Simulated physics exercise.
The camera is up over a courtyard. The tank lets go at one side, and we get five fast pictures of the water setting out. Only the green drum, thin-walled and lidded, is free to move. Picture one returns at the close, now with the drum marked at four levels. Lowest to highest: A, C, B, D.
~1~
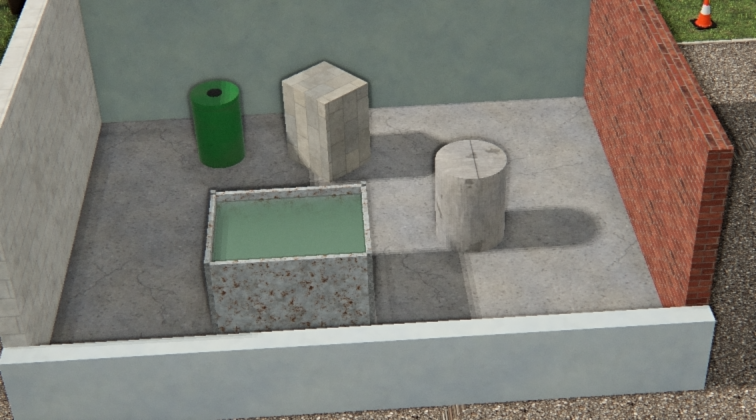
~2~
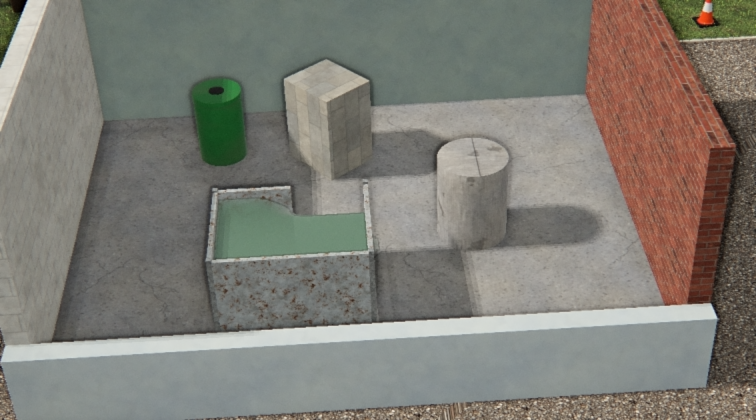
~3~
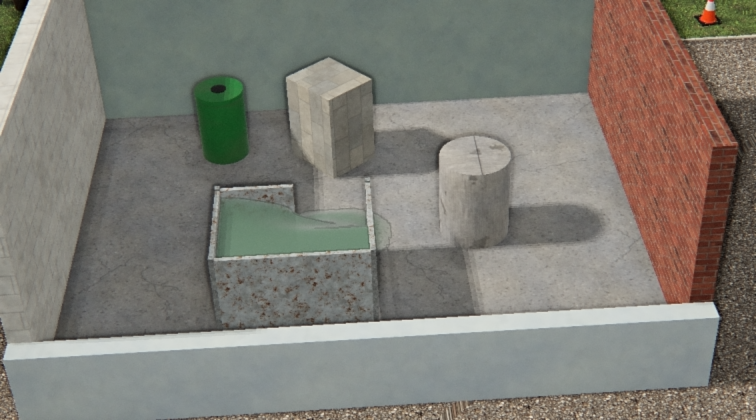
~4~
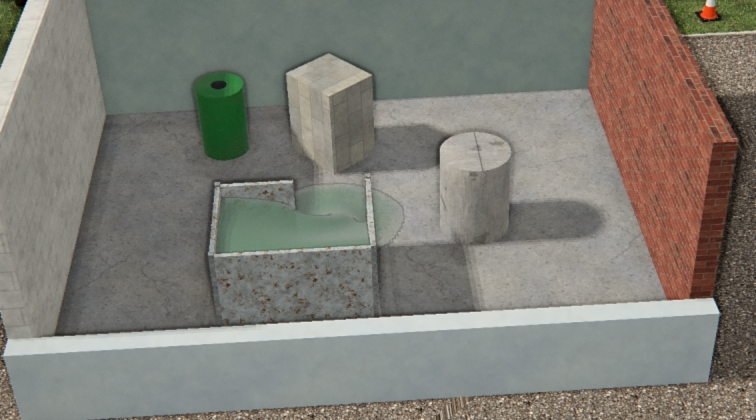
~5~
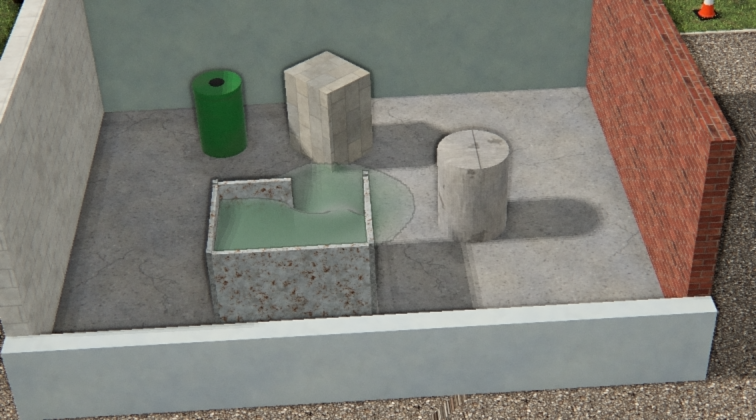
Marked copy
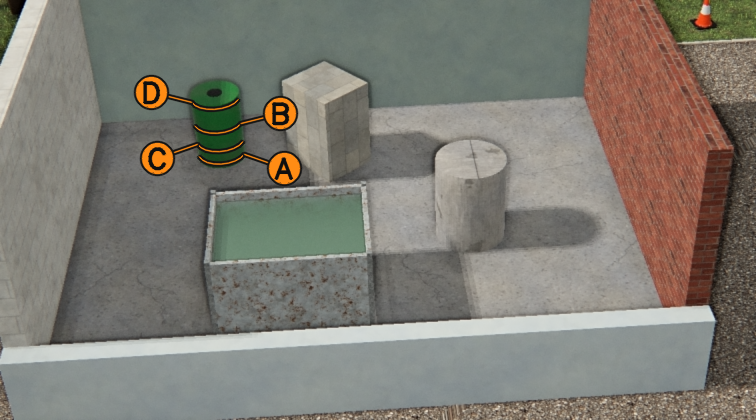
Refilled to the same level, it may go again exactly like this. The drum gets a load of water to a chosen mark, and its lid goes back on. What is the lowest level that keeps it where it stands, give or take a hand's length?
The answer is mark B.
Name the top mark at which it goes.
That is mark C.
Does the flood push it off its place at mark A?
Yes, that goes wrong.
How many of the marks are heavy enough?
Two of them.
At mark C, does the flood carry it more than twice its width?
No, less.
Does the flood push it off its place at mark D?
No.
On the marked copy, A at (221, 164); B at (217, 133); C at (219, 151); D at (214, 109); from the bottom up A, C, B, D.
With A, it is pushed about twice its own width away.
With B, it does not move.
With C, it is pushed about half its own width away.
With D, it does not move.
